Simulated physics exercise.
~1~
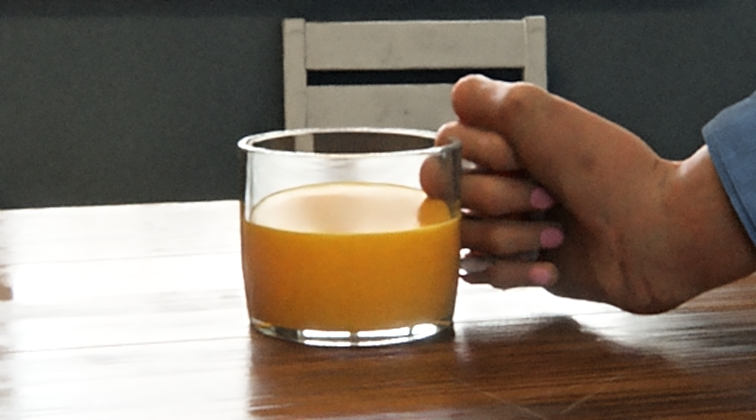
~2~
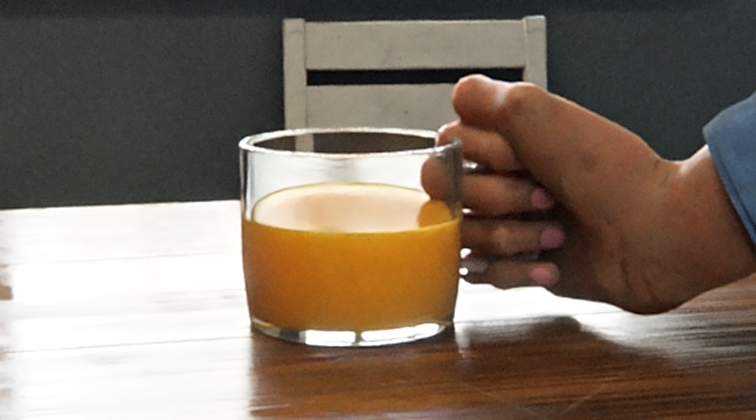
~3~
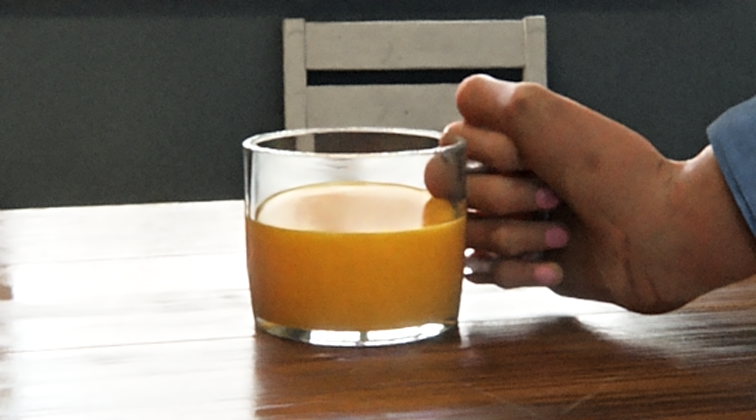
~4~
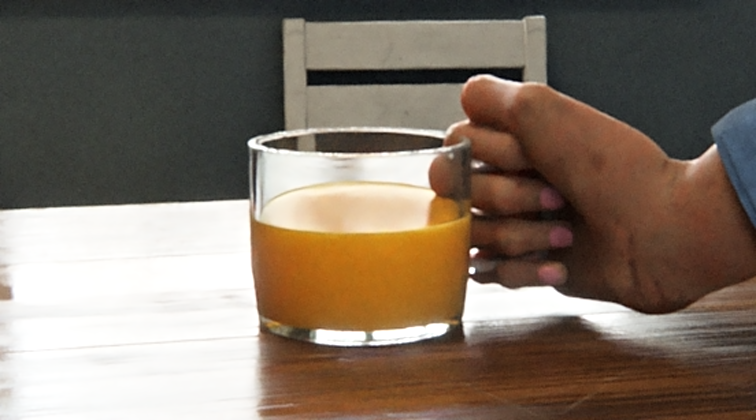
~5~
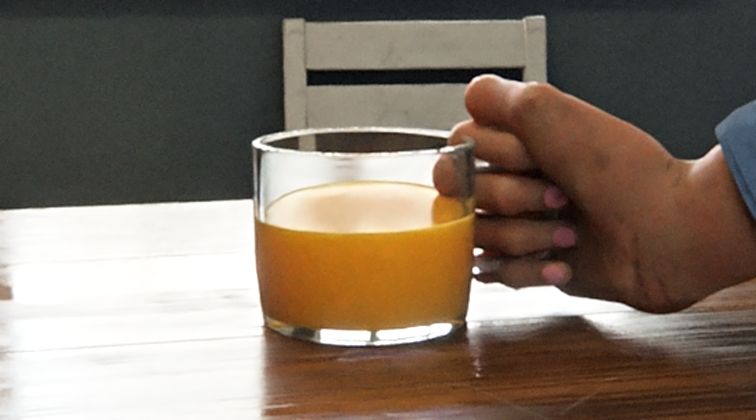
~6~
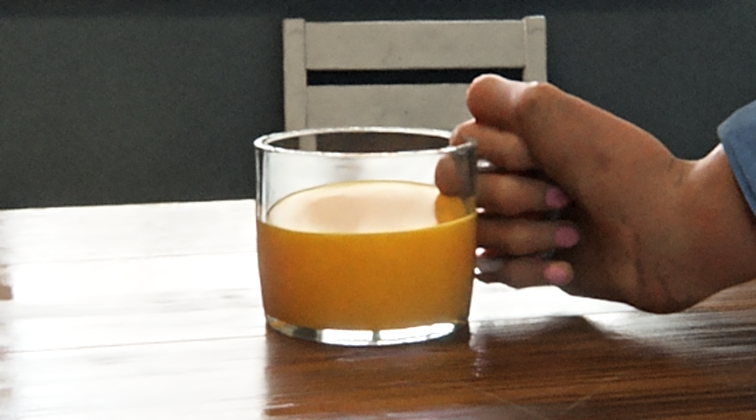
A glass mug about half full of orange juice slides slightly to the right across a wooden table, moved by a hand with pink nails gripping its handle, while the juice surface stays about level.
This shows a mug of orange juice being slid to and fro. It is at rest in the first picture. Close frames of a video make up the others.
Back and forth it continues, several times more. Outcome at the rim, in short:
Most likely there will be nothing on the outside.
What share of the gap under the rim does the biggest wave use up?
10 %.
Next, the highest wave so far stays far below the rim.
Finally, the highest wave so far stays far below the rim; nothing has left it.
